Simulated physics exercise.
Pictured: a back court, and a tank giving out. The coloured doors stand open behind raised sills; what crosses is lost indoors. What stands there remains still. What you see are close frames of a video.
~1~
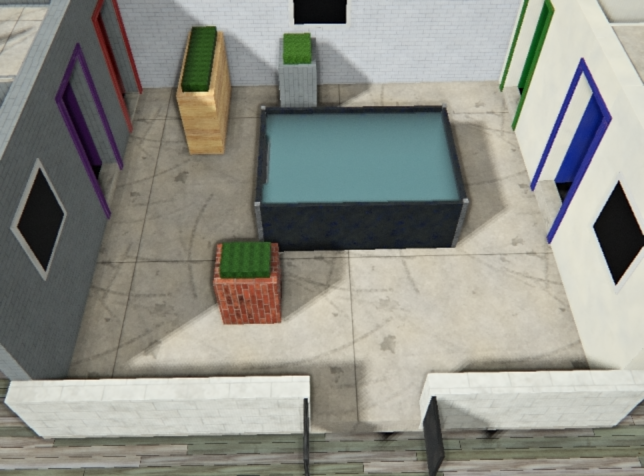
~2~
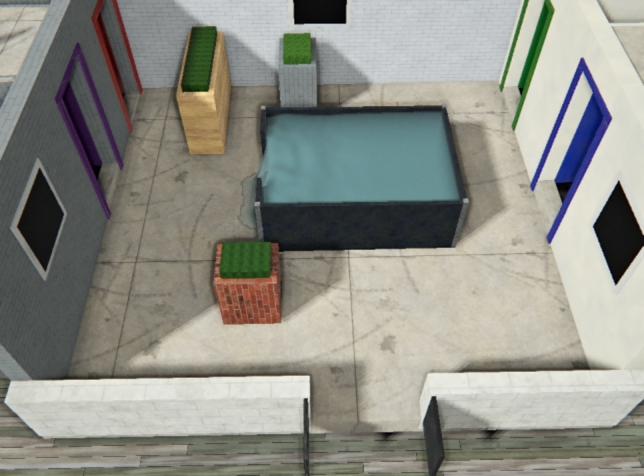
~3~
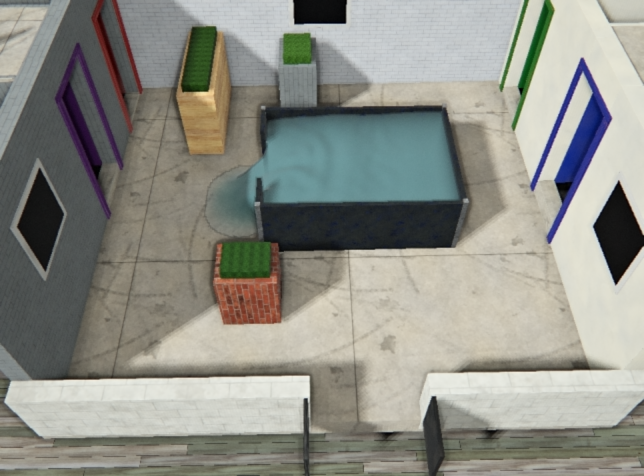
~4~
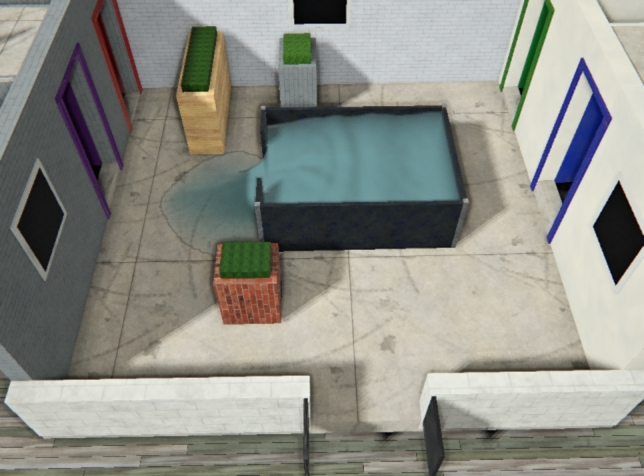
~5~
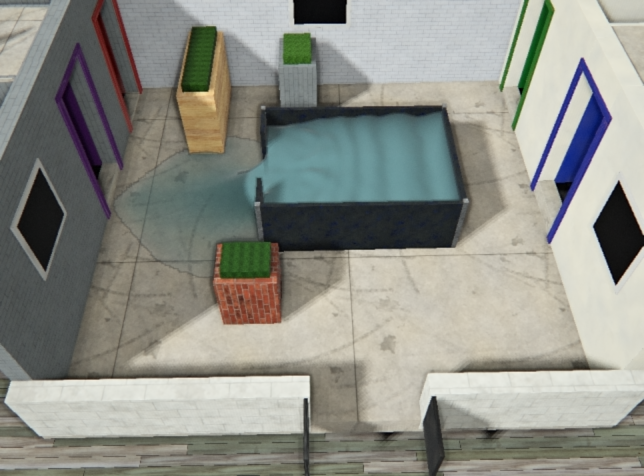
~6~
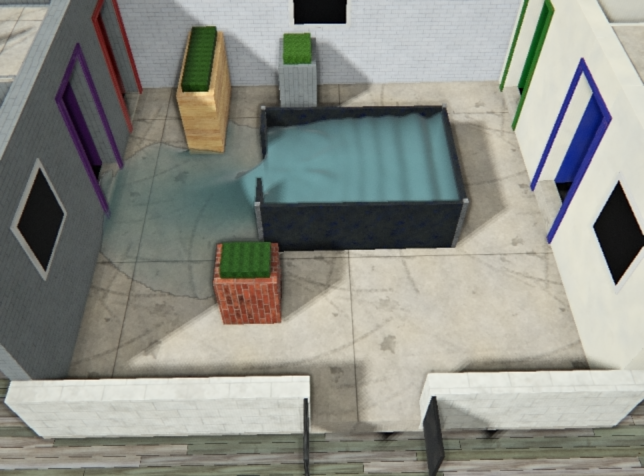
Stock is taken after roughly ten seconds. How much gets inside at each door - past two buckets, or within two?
As I see it, the blue door is not overrun past two buckets; the purple door is overrun past two buckets; the red door is overrun past two buckets; the green door is not overrun past two buckets.
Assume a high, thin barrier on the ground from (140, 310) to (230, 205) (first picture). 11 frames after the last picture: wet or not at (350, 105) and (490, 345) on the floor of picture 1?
As listed: Dry, no water.
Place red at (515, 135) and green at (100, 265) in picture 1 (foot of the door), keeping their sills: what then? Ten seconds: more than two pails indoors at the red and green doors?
Red door does not overflow; green door overflows.
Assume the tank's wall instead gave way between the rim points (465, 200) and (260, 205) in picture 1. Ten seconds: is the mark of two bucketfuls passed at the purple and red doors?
Here the purple door keeps within bounds, and the red door gets too much.
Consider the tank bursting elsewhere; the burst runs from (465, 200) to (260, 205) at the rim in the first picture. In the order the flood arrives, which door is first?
My answer is the purple-painted one.
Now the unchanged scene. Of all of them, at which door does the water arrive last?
I'd go with the door marked green.
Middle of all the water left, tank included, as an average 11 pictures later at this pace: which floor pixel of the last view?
Centre point: Around (281, 204).
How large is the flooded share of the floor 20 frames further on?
Close to 50 percent, by my reckoning.
A moment on, water covers 30 % of the floor; the blue door not reached, the purple door far over two buckets in, the red door wet at the sill, nothing in, the green door not reached.
Next, water covers 35 % of the floor; the blue door not reached, the purple door far over two buckets in, the red door under two buckets in, the green door not reached.
Then, water covers 50 % of the floor; the blue door not reached, the purple door far over two buckets in, the red door over two buckets in, the green door not reached.
Later, water covers 75 % of the floor; the blue door wet at the sill, nothing in, the purple door far over two buckets in, the red door far over two buckets in, the green door not reached.
In the end, water covers 95 % of the floor; the blue door wet at the sill, nothing in, the purple door far over two buckets in, the red door far over two buckets in, the green door wet at the sill, nothing in.
